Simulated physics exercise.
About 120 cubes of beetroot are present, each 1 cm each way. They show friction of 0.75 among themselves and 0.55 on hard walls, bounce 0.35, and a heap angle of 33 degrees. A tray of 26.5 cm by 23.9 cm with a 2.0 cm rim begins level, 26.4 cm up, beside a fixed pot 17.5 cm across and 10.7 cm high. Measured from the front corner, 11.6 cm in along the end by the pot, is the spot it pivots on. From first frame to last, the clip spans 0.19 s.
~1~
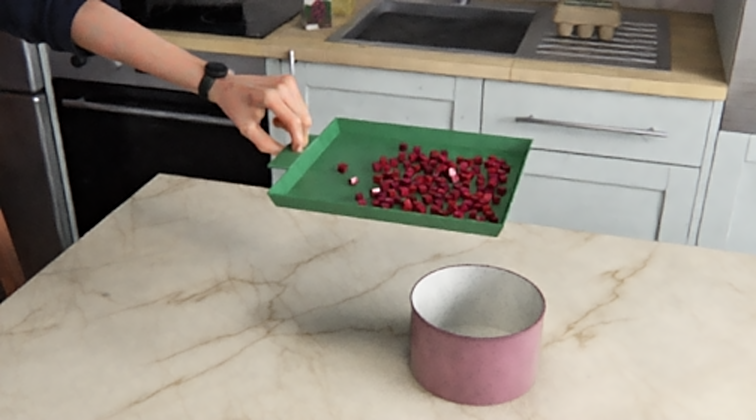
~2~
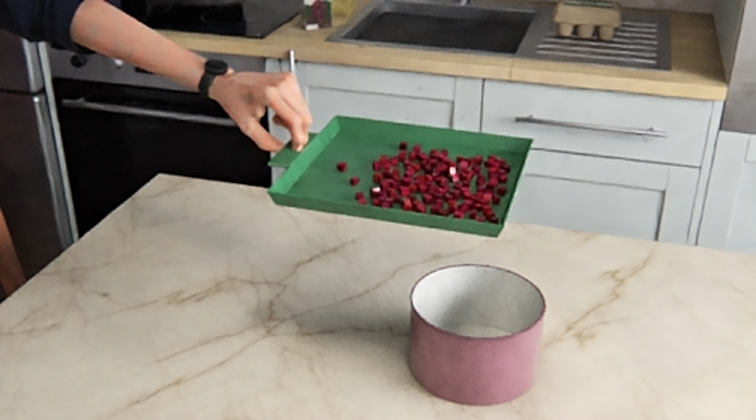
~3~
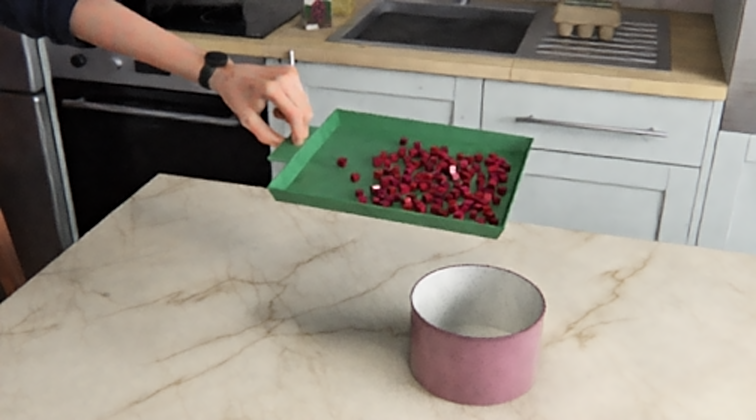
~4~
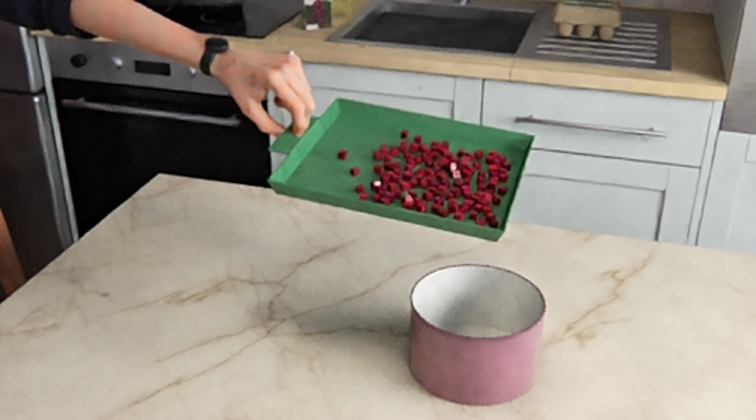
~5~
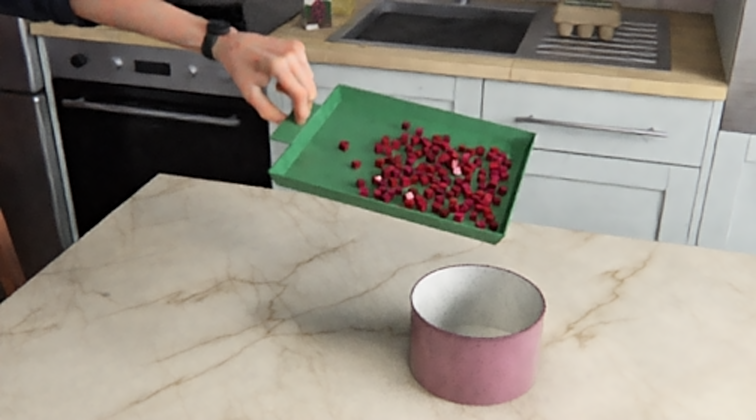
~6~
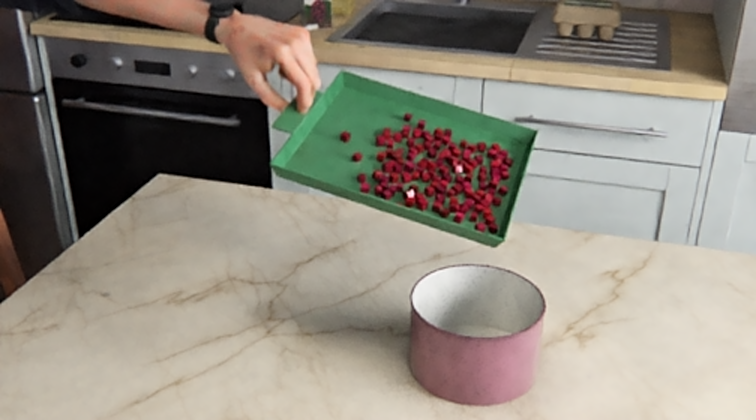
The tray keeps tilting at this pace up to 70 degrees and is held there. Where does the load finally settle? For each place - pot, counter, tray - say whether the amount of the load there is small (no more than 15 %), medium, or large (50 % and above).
Pot: Small; counter: Large; tray: Medium.
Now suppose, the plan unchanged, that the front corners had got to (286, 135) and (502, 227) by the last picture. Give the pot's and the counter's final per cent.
Pot: 5, counter: 60.
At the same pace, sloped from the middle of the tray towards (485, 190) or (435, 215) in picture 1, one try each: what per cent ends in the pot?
That would be close to 0 per cent and then close to 5 per cent.
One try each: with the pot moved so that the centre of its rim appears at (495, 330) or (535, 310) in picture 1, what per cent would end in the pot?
I'd say some 70 per cent for the first and some 25 per cent for the second.
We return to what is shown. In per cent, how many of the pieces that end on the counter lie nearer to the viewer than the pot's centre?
Roughly 90 percent of the spill.
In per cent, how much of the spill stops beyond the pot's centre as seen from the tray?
Share past the middle: Roughly 90 percent.
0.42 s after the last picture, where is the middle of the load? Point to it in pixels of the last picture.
By then the middle of the load sits around (484, 198).
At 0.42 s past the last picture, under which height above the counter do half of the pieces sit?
Some 28 cm above the counter.
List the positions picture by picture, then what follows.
Tray tilt 0 degrees, front corners at (275, 191) and (498, 221); middle of the pieces at (441, 182); pot at (478, 299), in the first frame.
Tray tilt 1 degrees, front corners at (275, 190) and (498, 222); middle of the pieces at (441, 182), in the second frame.
Tray tilt 3 degrees, front corners at (276, 185) and (498, 224); middle of the pieces at (441, 180), in the third frame.
Tray tilt 6 degrees, front corners at (276, 178) and (499, 227), lowest corner right front; middle of the pieces at (442, 177), in the fourth frame.
Tray tilt 10 degrees, front corners at (277, 170) and (499, 230), lowest corner right front; middle of the pieces at (442, 174), in the fifth frame.
Tray tilt 14 degrees, front corners at (279, 162) and (499, 234), lowest corner right front; middle of the pieces at (444, 170); pot at (478, 299), in the sixth frame.
Then, 0.25 s after the last picture, tilt 42 degrees; the tray holds 100 %, the pot 0 %.
Then, 0.42 s after the last picture, tilt 61 degrees; the tray holds 100 %, the pot 0 %.
Then, 0.71 s after the last picture, tilt 70 degrees; the tray holds 45 %, the pot 0 %.
In the end, pot 0 %, counter 65 %, tray 35 %.
